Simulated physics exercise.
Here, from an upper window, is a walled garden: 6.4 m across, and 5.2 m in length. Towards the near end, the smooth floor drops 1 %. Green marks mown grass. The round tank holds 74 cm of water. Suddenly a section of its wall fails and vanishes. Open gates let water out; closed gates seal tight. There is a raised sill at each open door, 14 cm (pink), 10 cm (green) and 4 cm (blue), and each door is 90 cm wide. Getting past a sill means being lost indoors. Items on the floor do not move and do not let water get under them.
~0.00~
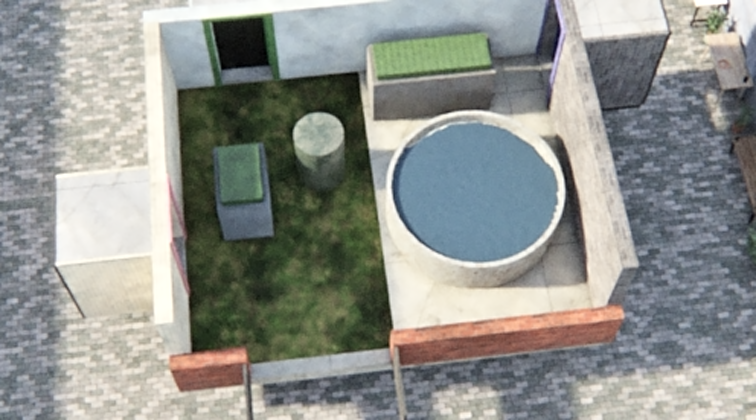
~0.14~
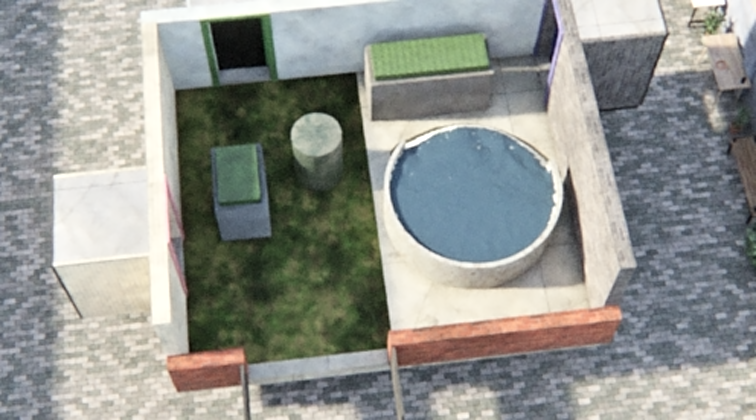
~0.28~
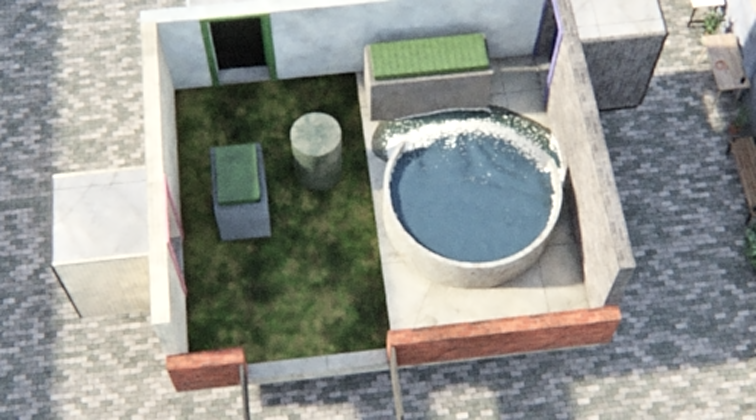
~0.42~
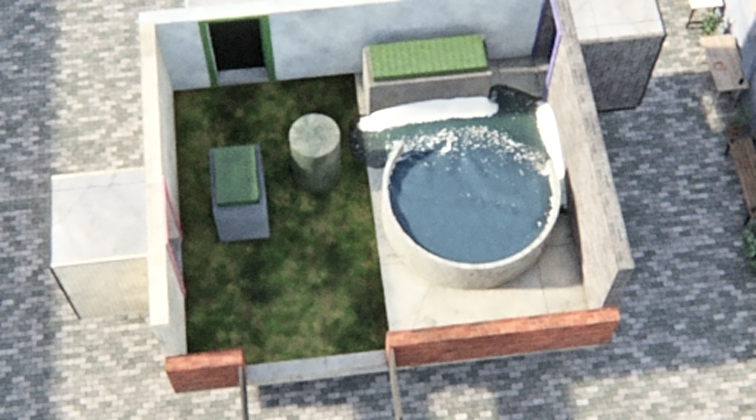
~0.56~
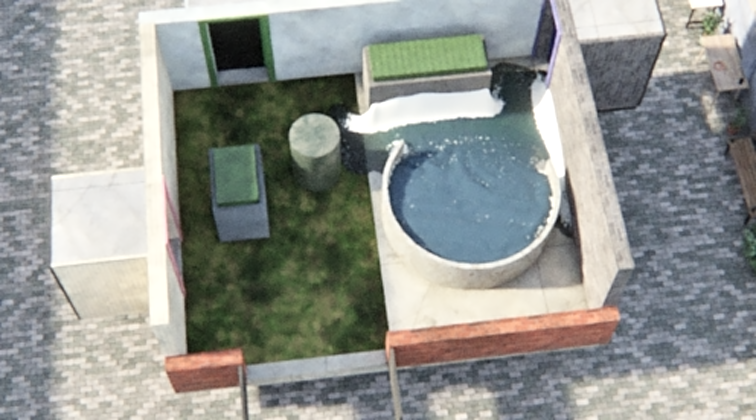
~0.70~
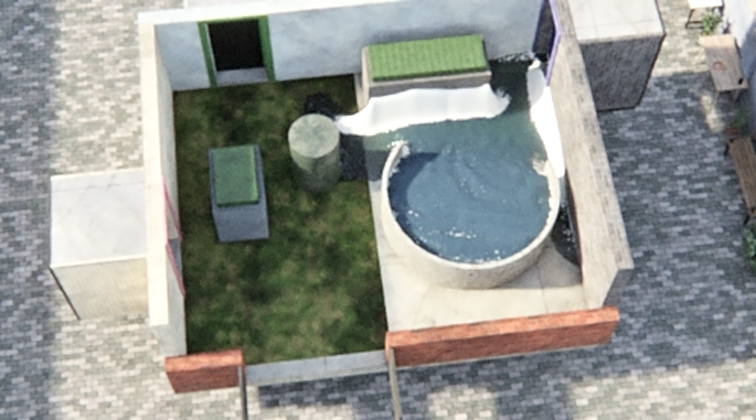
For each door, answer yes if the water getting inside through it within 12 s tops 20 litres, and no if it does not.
Pink door - no, green door - yes, blue door - yes.
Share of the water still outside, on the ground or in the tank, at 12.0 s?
Near 64 in a hundred is still there.
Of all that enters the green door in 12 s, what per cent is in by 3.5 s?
Fraction in by then: Around 30 per cent.
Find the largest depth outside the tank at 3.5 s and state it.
Some 26 cm deep.
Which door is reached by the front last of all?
The pink one.
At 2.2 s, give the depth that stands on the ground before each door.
In centimetres, the pink door gives 0, the green door 13 and the blue door 38.
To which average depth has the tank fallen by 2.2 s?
Depth, averaged: Around 30 centimetres.
After 1.4 s water covers 35 % of the floor and is deepest (55 cm) near (544, 132); pink door not reached, green door not reached, blue door 35 cm at the sill, 117 L in.
After 2.2 s water covers 50 % of the floor and is deepest (48 cm) near (519, 63); pink door not reached, green door 13 cm at the sill, 0 L in, blue door 38 cm at the sill, 329 L in.
After 3.5 s water covers 75 % of the floor and is deepest (26 cm) near (196, 122); pink door not reached, green door 15 cm at the sill, 13 L in, blue door 24 cm at the sill, 604 L in.
After 7.0 s water covers 100 % of the floor and is deepest (20 cm) near (529, 62); pink door 9 cm at the sill, 0 L in, green door 13 cm at the sill, 35 L in, blue door 15 cm at the sill, 789 L in.
After 12.0 s water covers 100 % of the floor and is deepest (11 cm) near (430, 344); pink door 8 cm at the sill, 0 L in, green door 9 cm at the sill, 43 L in, blue door 9 cm at the sill, 939 L in.
